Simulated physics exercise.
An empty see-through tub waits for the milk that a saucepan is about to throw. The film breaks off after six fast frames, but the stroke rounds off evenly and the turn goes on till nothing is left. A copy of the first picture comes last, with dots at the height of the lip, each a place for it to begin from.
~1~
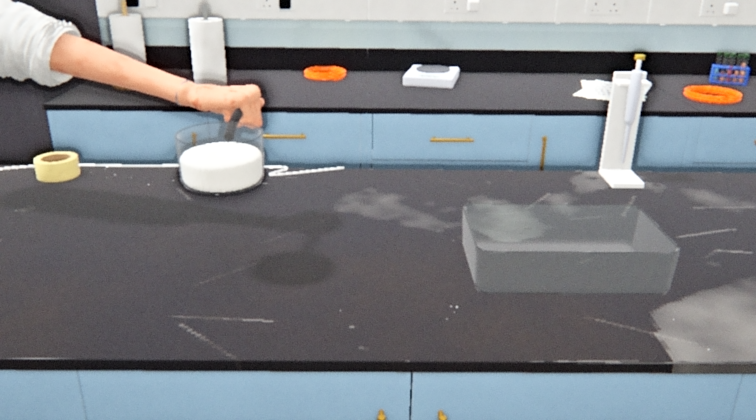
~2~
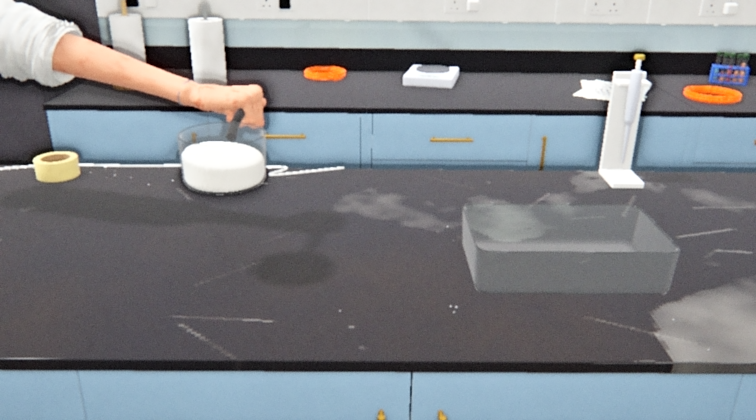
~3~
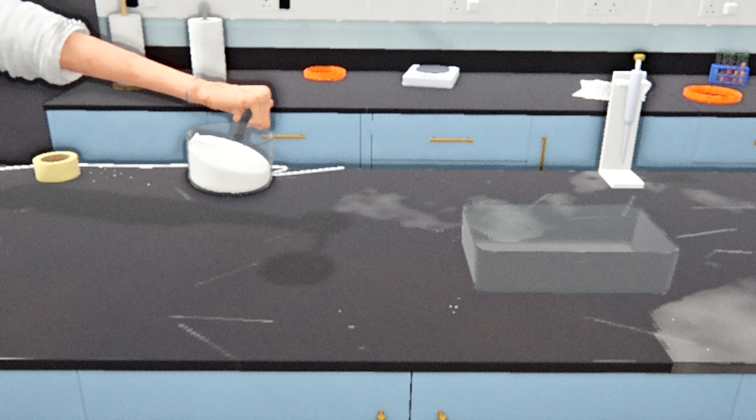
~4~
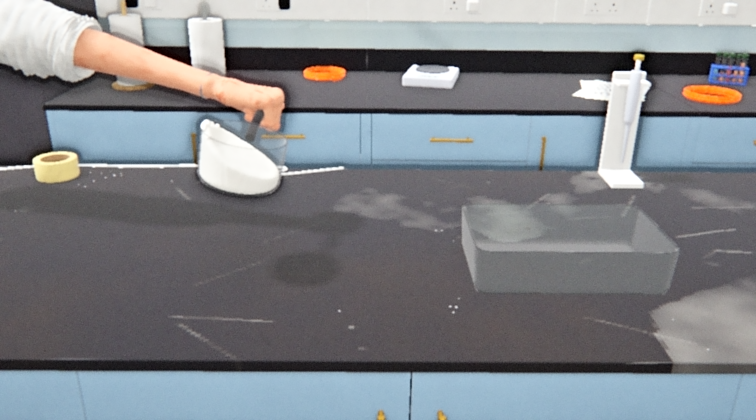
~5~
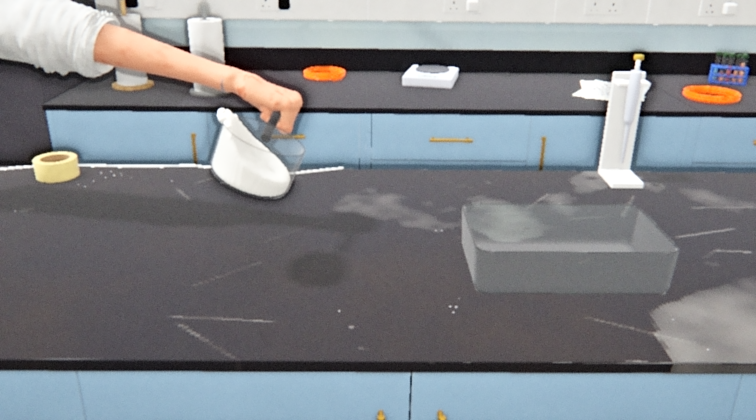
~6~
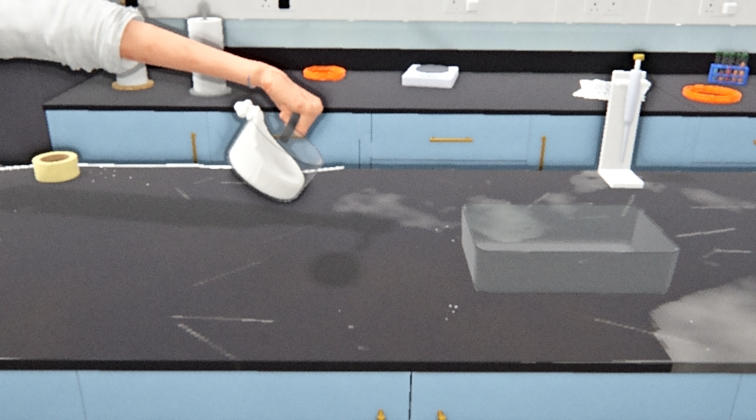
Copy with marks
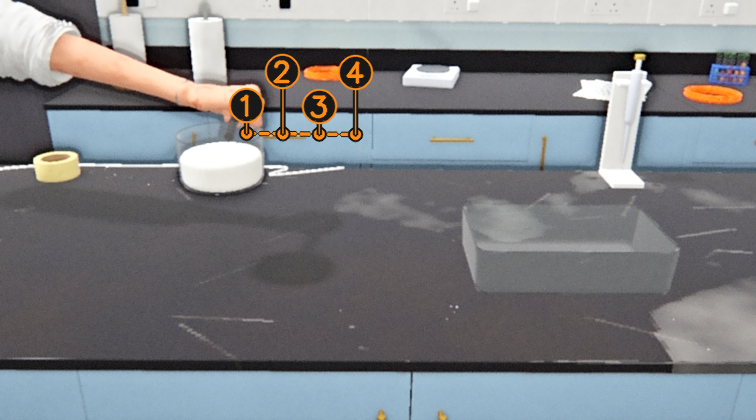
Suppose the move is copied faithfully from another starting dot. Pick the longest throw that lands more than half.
I would pick dot 2.
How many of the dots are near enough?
Three.
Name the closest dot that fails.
That is dot 1.
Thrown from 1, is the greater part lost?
Yes.
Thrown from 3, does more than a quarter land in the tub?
Yes.
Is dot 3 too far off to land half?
No, that is safe.
In orange, 1 at (246, 133); 2 at (282, 133); 3 at (319, 134); 4 at (355, 134).
For dot 1, about 20 % lands in the tub, 73 % falls short and 7 % goes beside or beyond.
For dot 2, about 68 % lands in the tub, 18 % falls short and 13 % goes beside or beyond.
For dot 3, about 75 % lands in the tub, 6 % falls short and 19 % goes beside or beyond.
For dot 4, about 68 % lands in the tub, 4 % falls short and 28 % goes beside or beyond.
